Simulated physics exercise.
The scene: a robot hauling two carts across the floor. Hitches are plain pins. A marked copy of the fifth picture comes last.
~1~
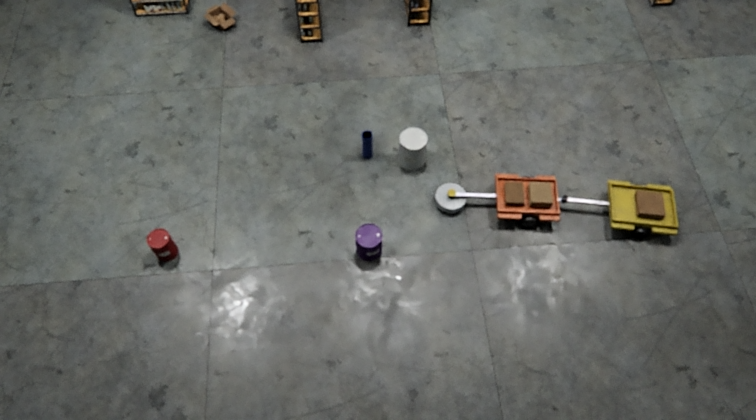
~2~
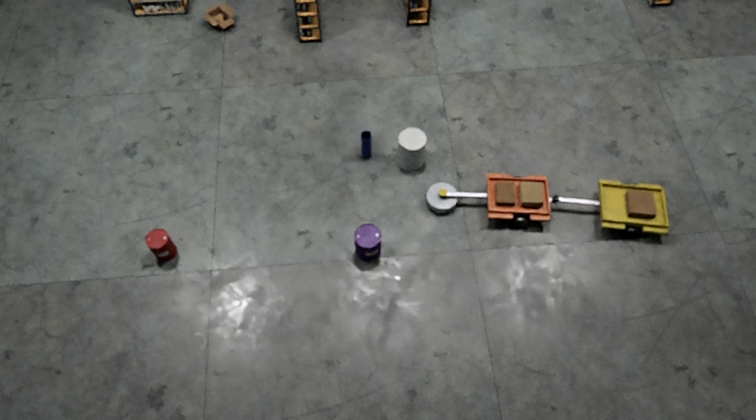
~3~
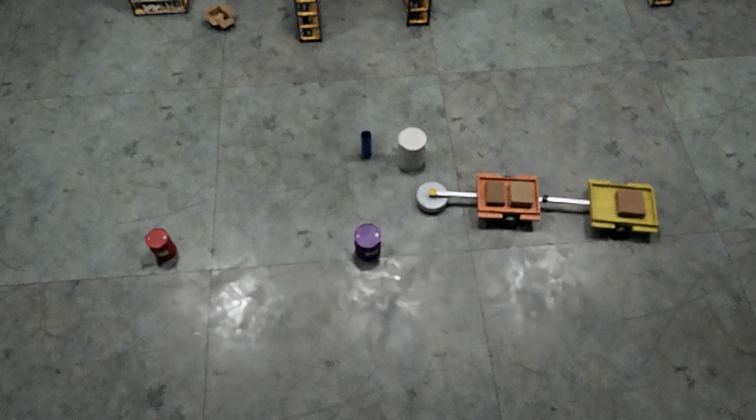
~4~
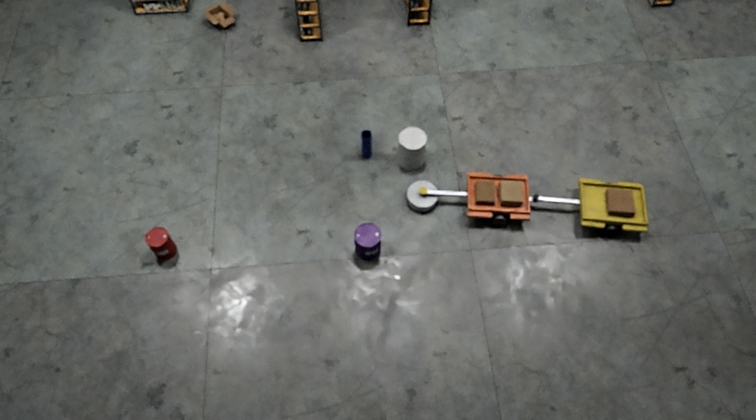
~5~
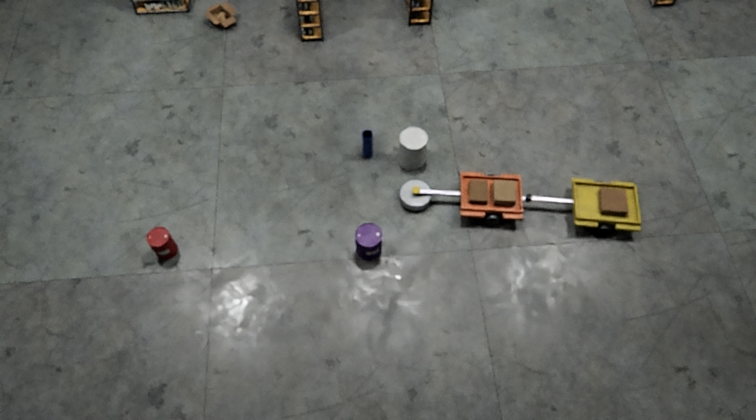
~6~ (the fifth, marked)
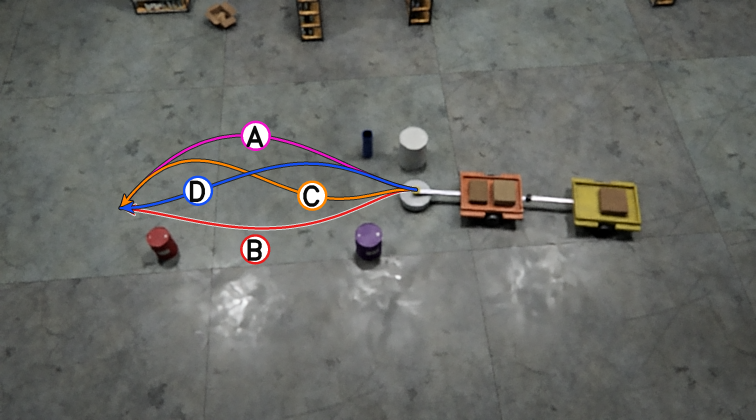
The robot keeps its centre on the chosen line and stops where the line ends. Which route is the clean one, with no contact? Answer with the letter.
Route C.
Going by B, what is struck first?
The purple keg.
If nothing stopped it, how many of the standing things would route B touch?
In all, two.
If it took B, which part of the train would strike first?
It is the orange cart.
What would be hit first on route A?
First the white drum.
On the marked copy, A from (416, 190) via (261, 136) to (121, 208); B from (416, 190) via (268, 228) to (122, 208); C from (416, 190) via (260, 178) to (121, 208); D from (416, 190) via (272, 168) to (121, 208).
Following C. Soon after the start, robot (304, 198), last cart (491, 196).
Later, robot (203, 165), last cart (380, 193).
In the end, robot (124, 212), last cart (301, 178); nothing has been touched.
As for the rest, A meets the blue post and white drum; B meets the red keg and purple keg; D meets the white drum.
